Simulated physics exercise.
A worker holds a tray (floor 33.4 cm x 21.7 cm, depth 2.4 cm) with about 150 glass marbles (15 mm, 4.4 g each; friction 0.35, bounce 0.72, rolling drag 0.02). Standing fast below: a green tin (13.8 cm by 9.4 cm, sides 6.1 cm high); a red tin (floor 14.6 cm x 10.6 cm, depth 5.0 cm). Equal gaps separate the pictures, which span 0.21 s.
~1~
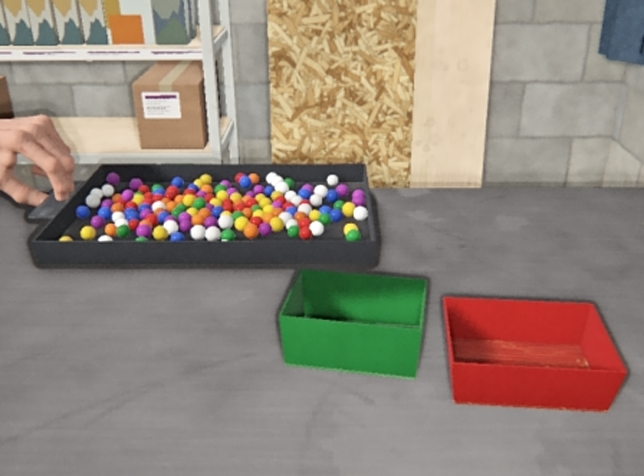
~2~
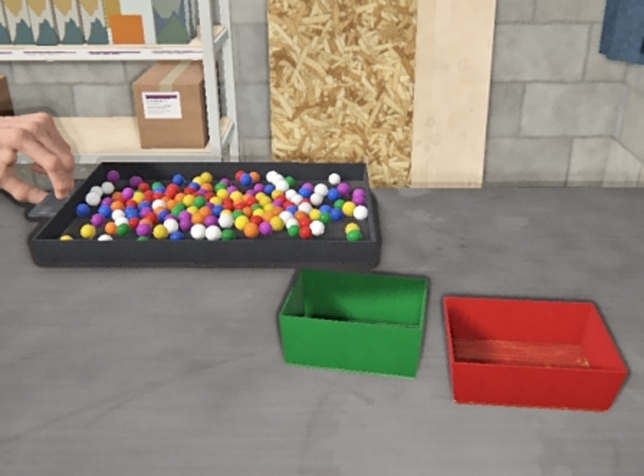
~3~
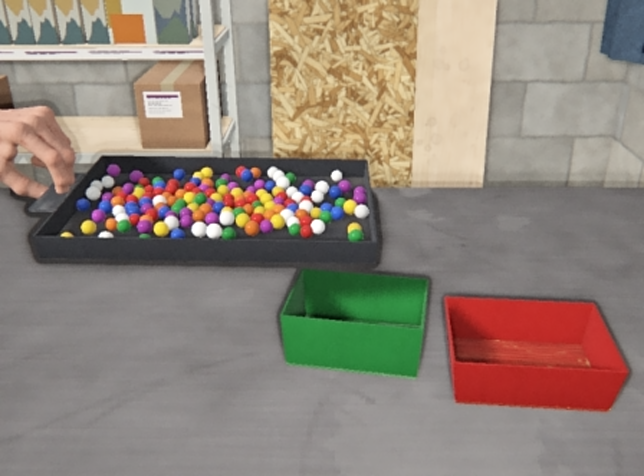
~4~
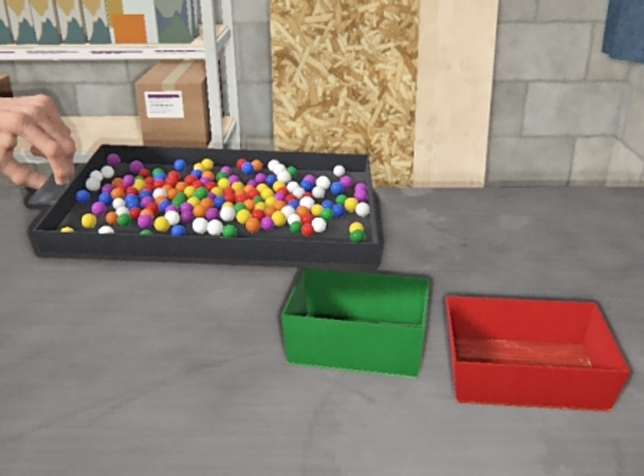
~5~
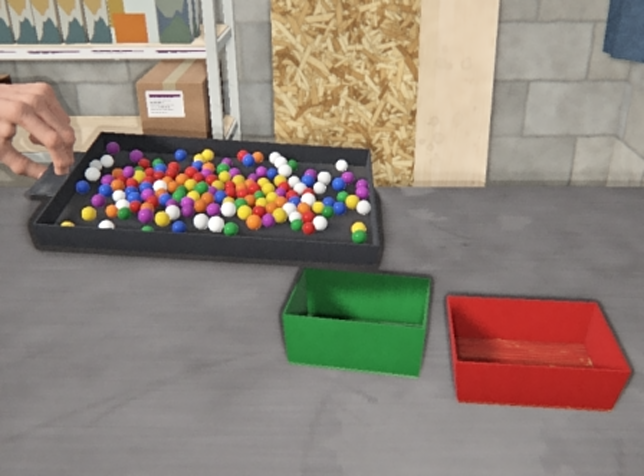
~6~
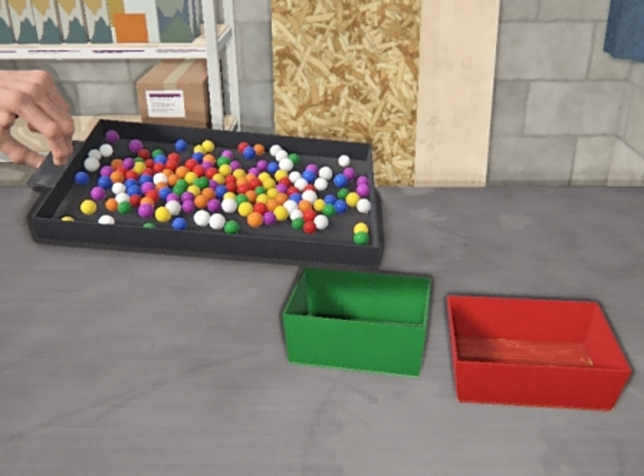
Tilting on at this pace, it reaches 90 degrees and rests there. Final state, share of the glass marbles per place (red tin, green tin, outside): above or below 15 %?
Red tin: Below, green tin: Above, outside: Above.
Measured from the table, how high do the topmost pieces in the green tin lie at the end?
Close to 4.0 centimetres.
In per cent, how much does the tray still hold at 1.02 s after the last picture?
Share remaining: Approx. 95 %.
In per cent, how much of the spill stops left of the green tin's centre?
Share of spill: Around 30 per cent.
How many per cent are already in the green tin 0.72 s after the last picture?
At that moment it's close to 0 per cent.
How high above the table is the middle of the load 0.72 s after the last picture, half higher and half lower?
Height estimate: Near 20 cm.
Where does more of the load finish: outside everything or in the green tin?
The larger share ends up in the green tin.
Then, 0.39 s after the last picture, tilt 39 degrees; tray 100 %; middle of all pieces near (251, 185).
Then, 0.72 s after the last picture, tilt 63 degrees; tray 100 %; middle of all pieces near (261, 170).
Then, 1.02 s after the last picture, tilt 84 degrees; tray 95 %, in the air 5 %; middle of all pieces near (281, 178).
Then, 1.31 s after the last picture, tilt 90 degrees; green tin 35 %, tray 20 %, outside 30 %, in the air 15 %; middle of all pieces near (355, 320).
In the end, green tin 60 %, tray 0 %, red tin 0 %, outside 40 %.
